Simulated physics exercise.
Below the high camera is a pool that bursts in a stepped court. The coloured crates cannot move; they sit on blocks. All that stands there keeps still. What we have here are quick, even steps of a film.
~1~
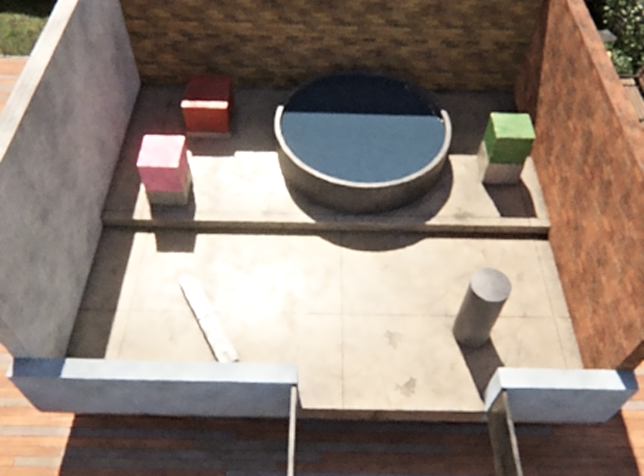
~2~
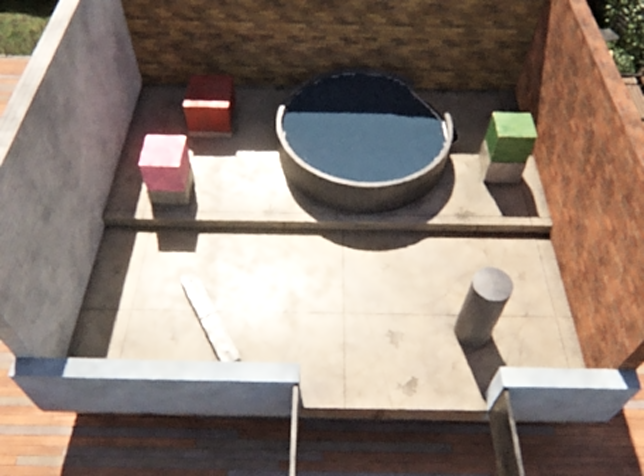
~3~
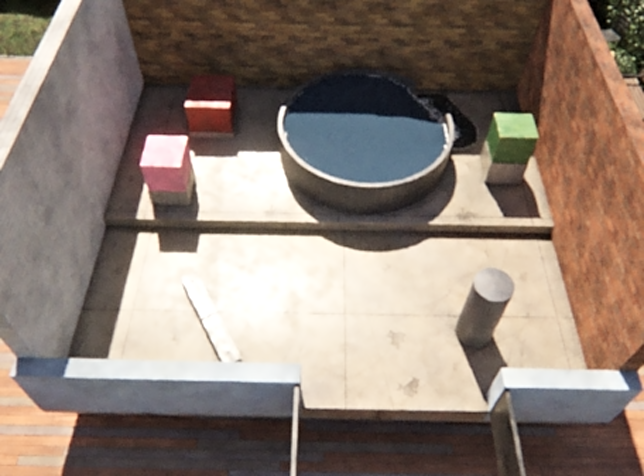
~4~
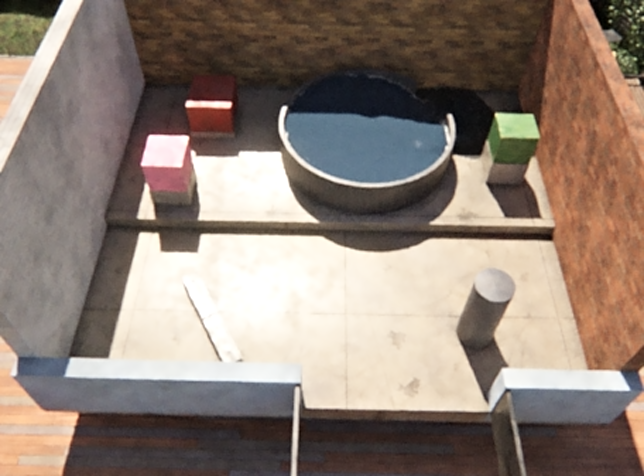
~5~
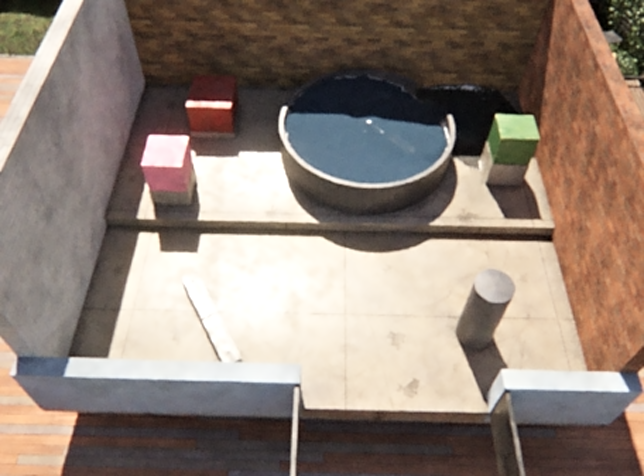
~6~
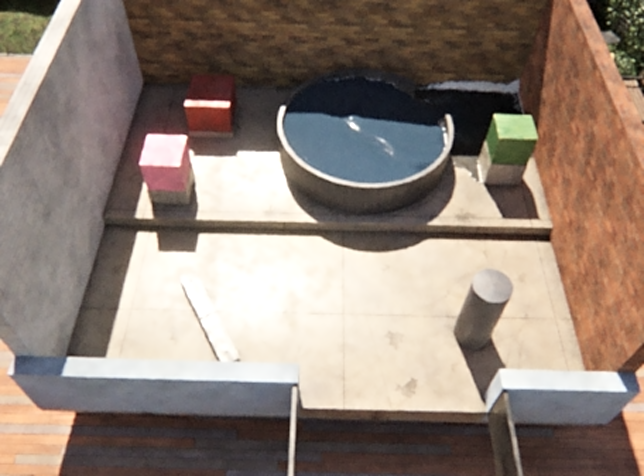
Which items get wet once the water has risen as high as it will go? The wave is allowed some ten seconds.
The red crate avoids any dampness from the water. The pink crate avoids any dampness from the water. The green crate avoids any dampness from the water.
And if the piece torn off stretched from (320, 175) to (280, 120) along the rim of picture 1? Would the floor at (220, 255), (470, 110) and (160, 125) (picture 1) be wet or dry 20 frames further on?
Place one: Reached by the flood. Place two: Spared by the leak. Place three: Reached by the flood.
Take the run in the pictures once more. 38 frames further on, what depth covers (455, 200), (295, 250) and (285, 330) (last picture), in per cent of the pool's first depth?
In the order asked, some 6, 0 and 4 in a hundred.
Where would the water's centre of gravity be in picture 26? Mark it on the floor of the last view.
I'd put it at around (407, 152).
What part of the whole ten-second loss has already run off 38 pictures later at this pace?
Roughly 20 %.
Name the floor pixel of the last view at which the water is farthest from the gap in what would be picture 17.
I'd put it around (547, 250).
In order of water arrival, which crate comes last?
I think it's the one in pink.
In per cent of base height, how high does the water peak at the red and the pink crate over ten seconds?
80 and 20 %, roughly.
A moment on, water covers 10 % of the floor; the red crate not reached, the pink crate not reached, the green crate water round its plinth.
Next, water covers 15 % of the floor; the red crate not reached, the pink crate not reached, the green crate water round its plinth.
Then, water covers 35 % of the floor; the red crate water round its plinth, the pink crate not reached, the green crate water round its plinth.
Later, water covers 55 % of the floor; the red crate water round its plinth, the pink crate water round its plinth, the green crate water round its plinth.
In the end, water covers 85 % of the floor; the red crate stayed above the water, the pink crate stayed above the water, the green crate stayed above the water.
